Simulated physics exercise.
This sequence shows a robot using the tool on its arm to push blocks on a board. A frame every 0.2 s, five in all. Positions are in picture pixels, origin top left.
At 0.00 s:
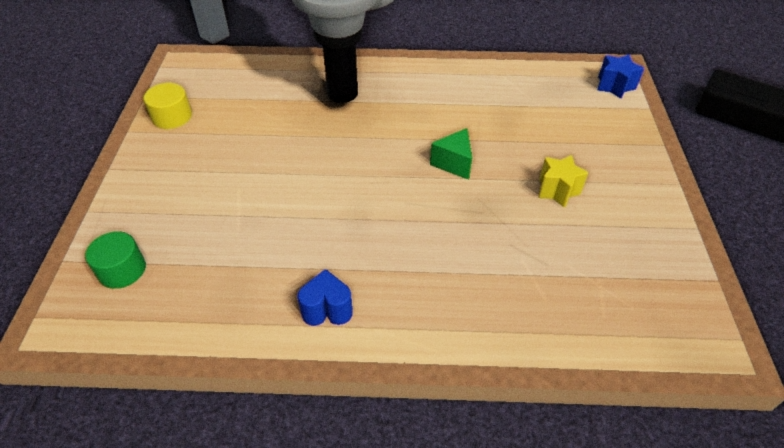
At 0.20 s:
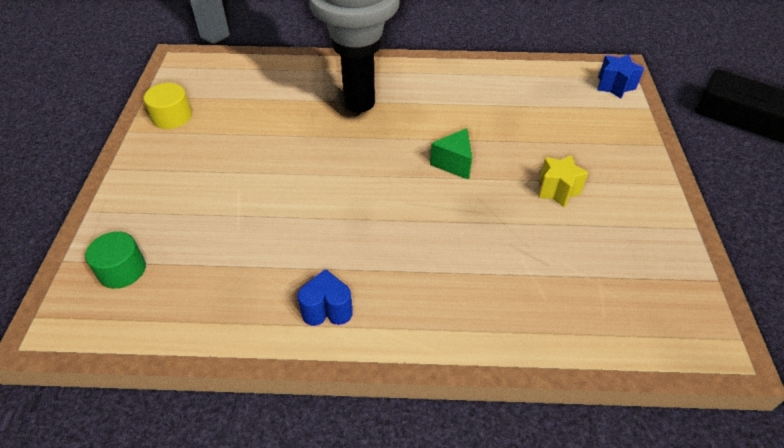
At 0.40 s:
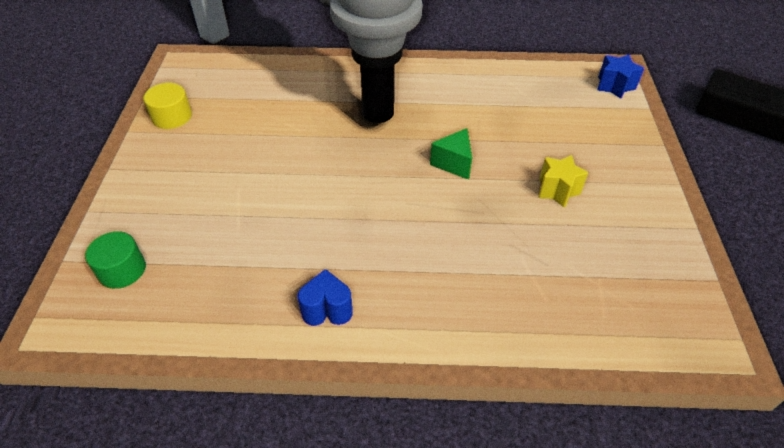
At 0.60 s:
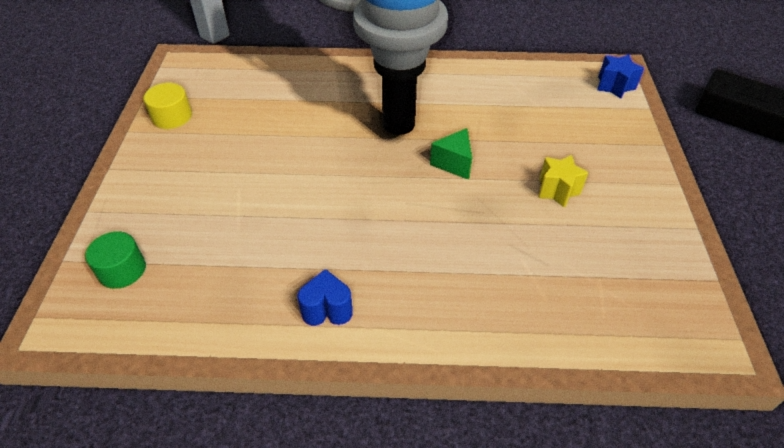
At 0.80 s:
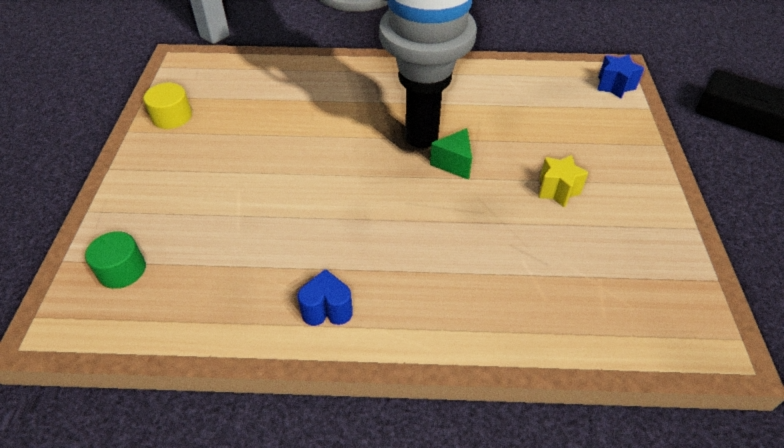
The clip shows a robot arm's black-tipped tool moving right and toward the viewer across a wooden board, closing in on the green triangular block, while all the yellow, green and blue blocks stay still.
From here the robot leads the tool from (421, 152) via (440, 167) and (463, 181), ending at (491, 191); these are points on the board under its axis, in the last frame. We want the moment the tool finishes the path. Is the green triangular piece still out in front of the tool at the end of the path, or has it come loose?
Still in front.
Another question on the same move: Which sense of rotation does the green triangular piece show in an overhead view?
The block spins anticlockwise.
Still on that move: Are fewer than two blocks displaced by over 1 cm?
Short answer: Yes.
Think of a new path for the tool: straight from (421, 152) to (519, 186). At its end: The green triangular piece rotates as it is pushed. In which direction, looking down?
It goes anticlockwise.
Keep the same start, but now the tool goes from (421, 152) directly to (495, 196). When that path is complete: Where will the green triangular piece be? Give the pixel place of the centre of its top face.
At roughly (533, 174).
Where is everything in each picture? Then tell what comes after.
The first picture shows lower end of the tool at (343, 94), tops of blocks, green triangular piece at (457, 142), yellow star at (564, 169).
The second picture shows tool at (360, 103), blocks as before.
The third picture shows tool at (378, 113), blocks as before.
The fourth picture shows tool at (399, 125), blocks as before.
The fifth picture shows tool at (422, 138), green triangular piece at (457, 142), yellow star at (564, 169).
What follows on the original path. Halfway along, tool at (453, 162); green triangular piece at (486, 156), turned 60° anticlockwise.
At the end, tool at (494, 177); green triangular piece at (528, 166), turned 80° anticlockwise; yellow star not moved.
